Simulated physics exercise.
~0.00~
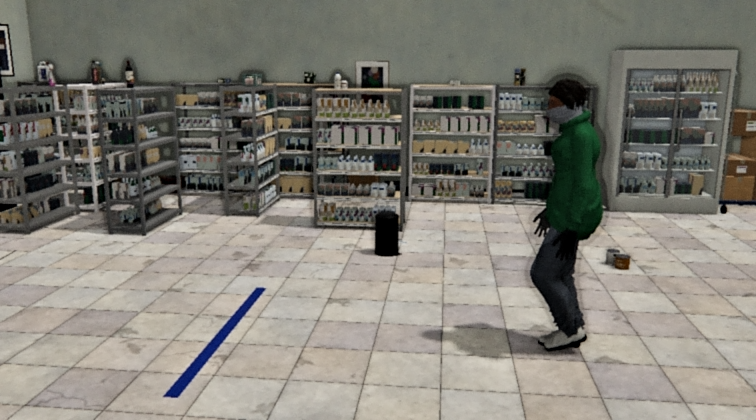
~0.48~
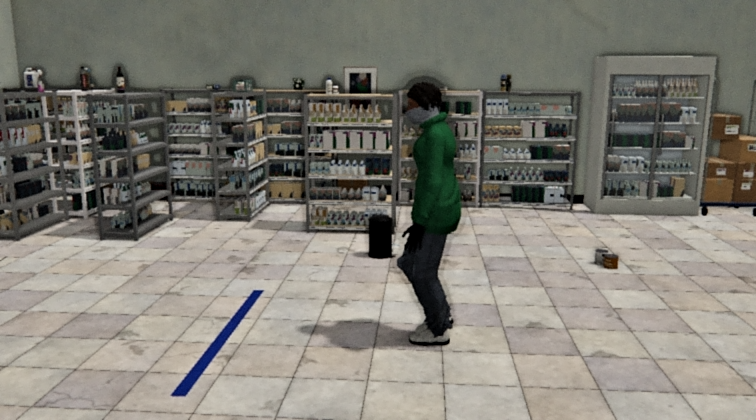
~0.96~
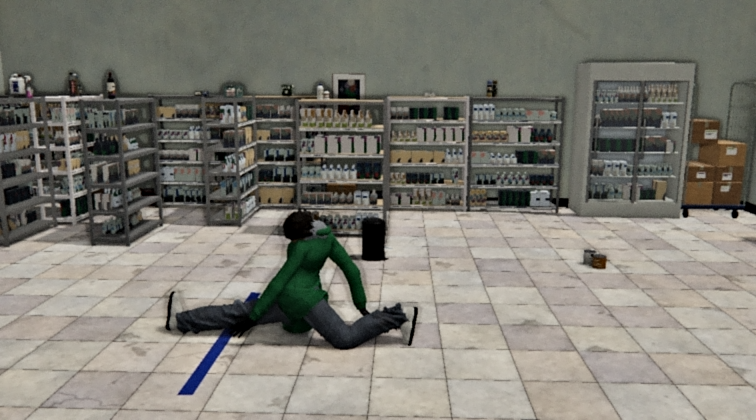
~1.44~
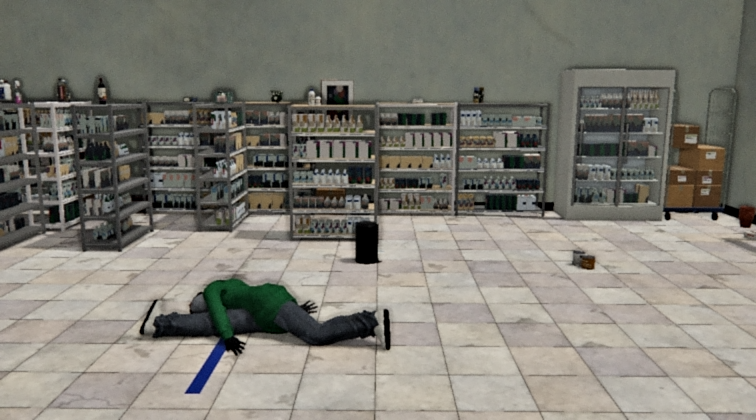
A person in a green jacket, dark trousers and a face covering walks left across a pale tiled floor toward a strip of blue tape, with stocked shelves, a glass-fronted cabinet and a black bin behind. The camera drifts slightly sideways as the walker nears the tape. Then the body drops to the floor, legs spread wide apart and torso slumping forward, one foot reaching beyond the strip. The torso folds lower until the person lies flat, arms on the tiles. The head ends up past the tape, while the hips stay short of it.
